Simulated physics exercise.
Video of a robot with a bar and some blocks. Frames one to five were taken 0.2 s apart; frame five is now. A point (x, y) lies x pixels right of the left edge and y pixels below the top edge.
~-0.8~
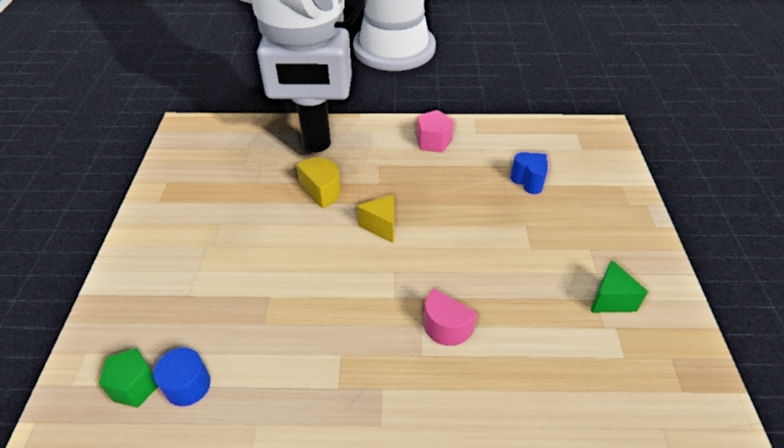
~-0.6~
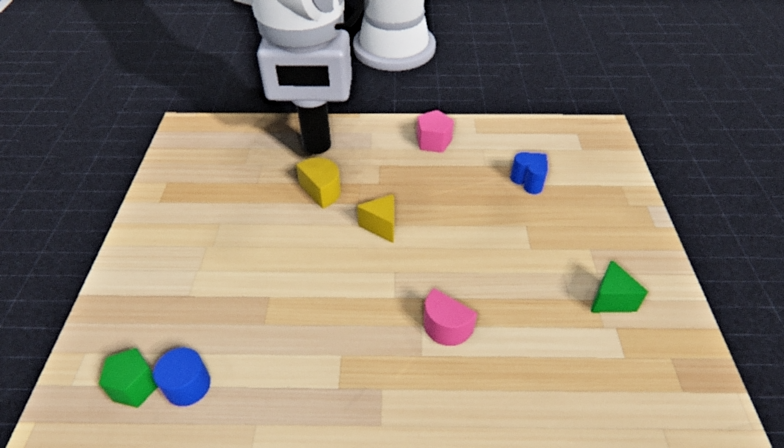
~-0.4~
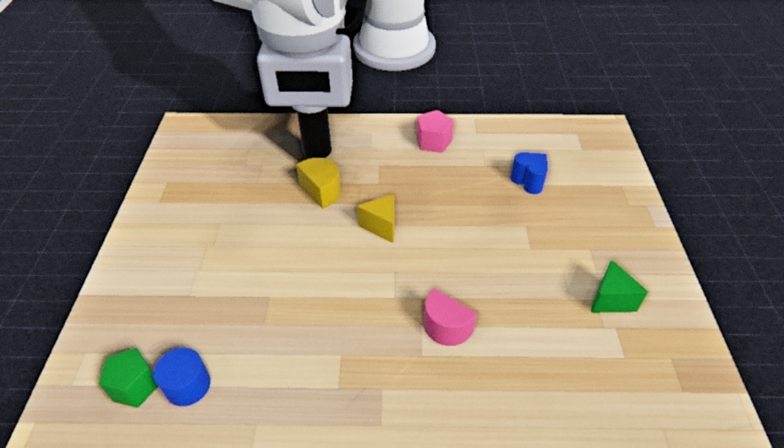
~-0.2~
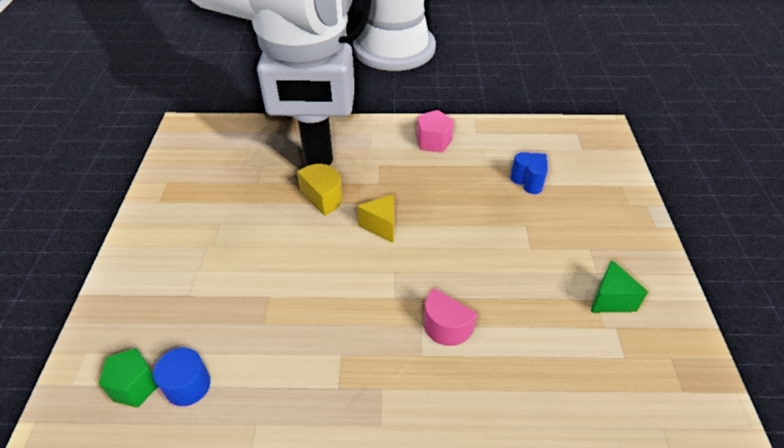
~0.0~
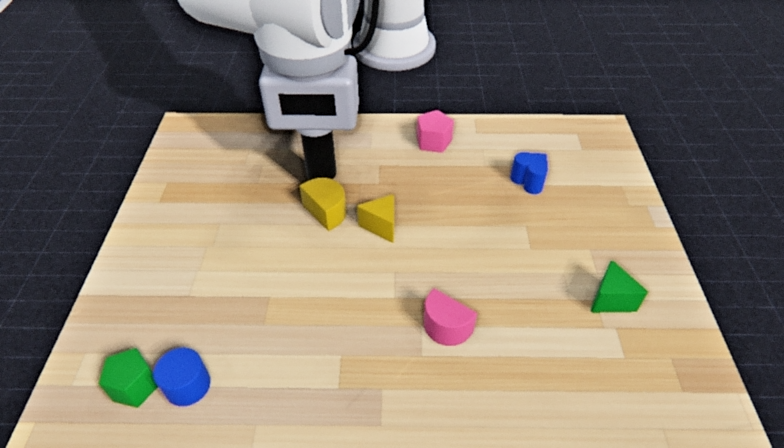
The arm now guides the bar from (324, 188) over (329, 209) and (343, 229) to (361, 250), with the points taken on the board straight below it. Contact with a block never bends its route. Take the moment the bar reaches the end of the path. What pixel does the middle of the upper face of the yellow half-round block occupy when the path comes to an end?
Just about (345, 261).
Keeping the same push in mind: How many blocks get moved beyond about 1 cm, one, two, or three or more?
I predict one.
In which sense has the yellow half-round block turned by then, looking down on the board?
Looking down, my answer is that the yellow half-round block rotates clockwise.
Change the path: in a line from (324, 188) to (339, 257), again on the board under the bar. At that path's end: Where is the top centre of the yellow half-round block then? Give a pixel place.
In the picture, that point is around (343, 267).
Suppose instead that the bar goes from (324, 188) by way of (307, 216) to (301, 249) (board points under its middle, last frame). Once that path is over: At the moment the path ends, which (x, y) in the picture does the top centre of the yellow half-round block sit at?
Just about (333, 235).
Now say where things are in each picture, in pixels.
Bar's lower end at (317, 144); yellow half-round block at (320, 170); yellow three-sided block at (381, 207), in the first frame.
Bar at (317, 146); blocks still, in the second frame.
Bar at (318, 151); blocks still, in the third frame.
Bar at (319, 160); yellow half-round block at (321, 177), in the fourth frame.
Bar at (322, 174); yellow half-round block at (324, 191); yellow three-sided block at (381, 207), in the fifth frame.
The first path, step by step. One third of the way, bar at (328, 196); yellow half-round block at (330, 216).
Two thirds of the way, bar at (342, 216); yellow half-round block at (340, 239), turned 15° clockwise.
At the end, bar at (360, 237); yellow half-round block at (345, 261), turned 45° clockwise; yellow three-sided block still.
